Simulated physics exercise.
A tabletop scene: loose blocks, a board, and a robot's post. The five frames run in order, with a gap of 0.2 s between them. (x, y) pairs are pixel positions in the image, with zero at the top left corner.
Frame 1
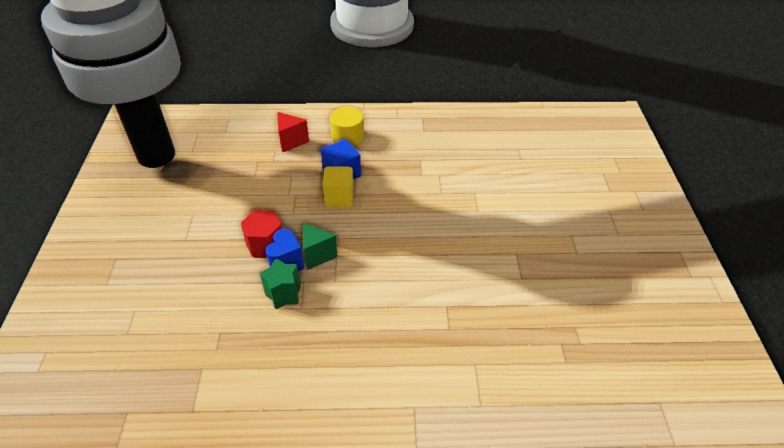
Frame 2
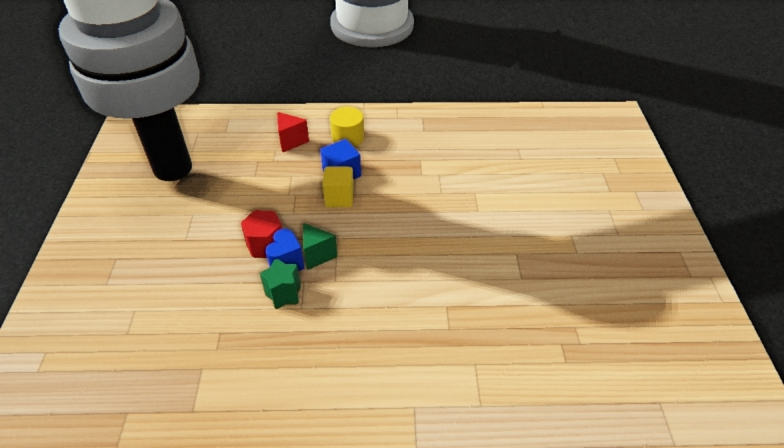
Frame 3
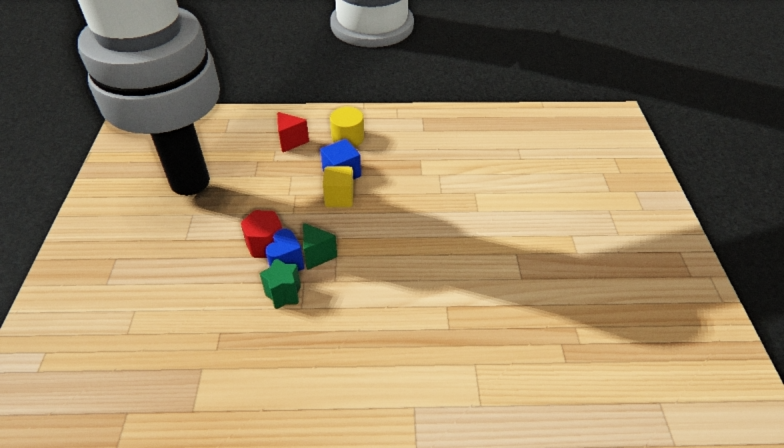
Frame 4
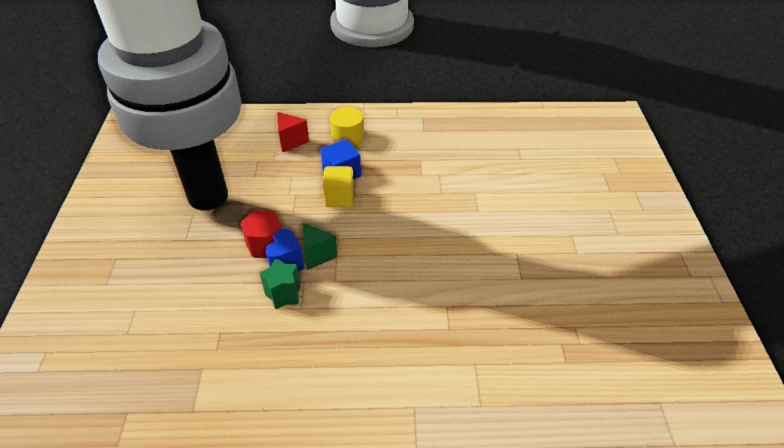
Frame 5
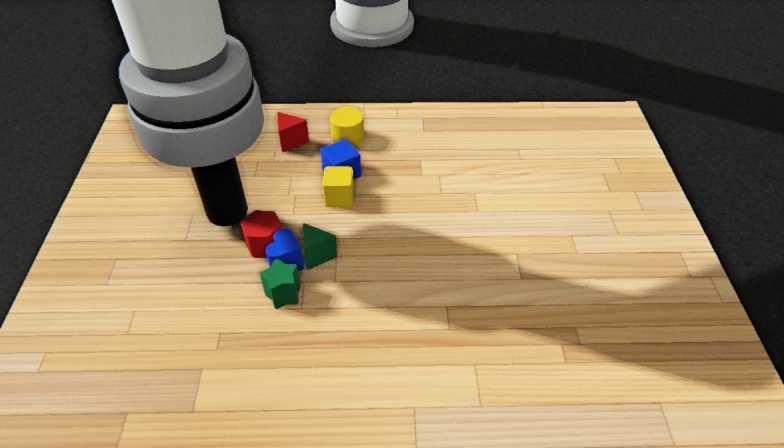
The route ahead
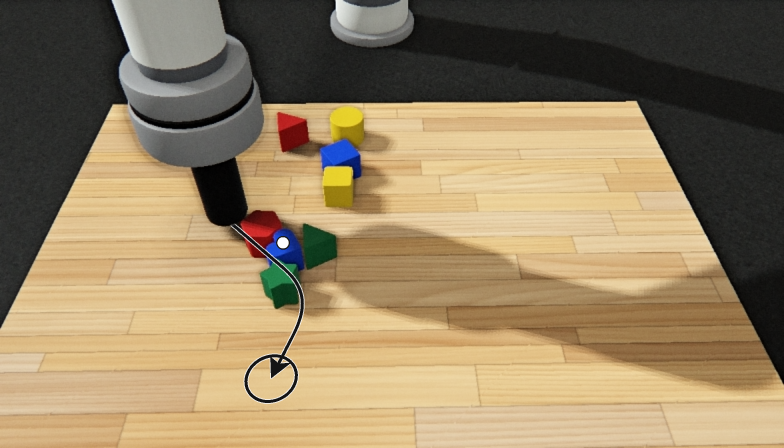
The footage shows a black robot post moving diagonally down and right across a wooden tabletop, from the upper left to beside a red hexagon, while the red, blue, green and yellow blocks stay in place.
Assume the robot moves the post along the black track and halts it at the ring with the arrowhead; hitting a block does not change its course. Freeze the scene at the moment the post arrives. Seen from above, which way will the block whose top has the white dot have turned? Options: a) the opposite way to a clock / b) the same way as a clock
Correct choice: B.
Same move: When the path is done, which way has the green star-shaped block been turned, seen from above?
Seen from above, its turn is clockwise.
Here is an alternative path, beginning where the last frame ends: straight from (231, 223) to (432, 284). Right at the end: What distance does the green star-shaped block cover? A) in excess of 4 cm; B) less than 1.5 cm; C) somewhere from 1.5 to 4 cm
The one that fits is B, less than 1.5 cm.
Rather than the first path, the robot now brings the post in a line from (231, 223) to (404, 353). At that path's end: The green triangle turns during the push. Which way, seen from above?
Anticlockwise, looking down.
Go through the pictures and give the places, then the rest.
Post's lower end at (157, 157); red hexagon at (261, 223); green star-shaped block at (279, 273); blue heart at (283, 243); green triangle at (314, 235), in the first picture.
Post at (174, 170); blocks still, in the second picture.
Post at (191, 184); blocks still, in the third picture.
Post at (209, 198); blocks still, in the fourth picture.
Post at (228, 213); red hexagon at (261, 223); green star-shaped block at (279, 273); blue heart at (283, 243); green triangle at (314, 235), in the fifth picture.
Drawn move, from (231, 223) through (274, 260) and (302, 310) to (271, 378); the dot is on the blue heart.
The first path, step by step. One third of the way, post at (272, 250); red hexagon at (307, 249), turned 20° anticlockwise; green star-shaped block at (281, 277), turned 30° clockwise; blue heart at (323, 270), turned 45° clockwise; green triangle at (343, 241), turned 95° anticlockwise.
Two thirds of the way, post at (300, 302); red hexagon at (342, 274), turned 35° anticlockwise; green star-shaped block at (282, 323), turned 70° clockwise; blue heart at (364, 295), turned 35° clockwise; green triangle at (352, 245).
At the end, post at (269, 369); red hexagon at (342, 274), turned 35° anticlockwise; green star-shaped block at (248, 398), turned 70° clockwise; blue heart at (364, 295), turned 35° clockwise; green triangle at (352, 245), turned 155° anticlockwise.
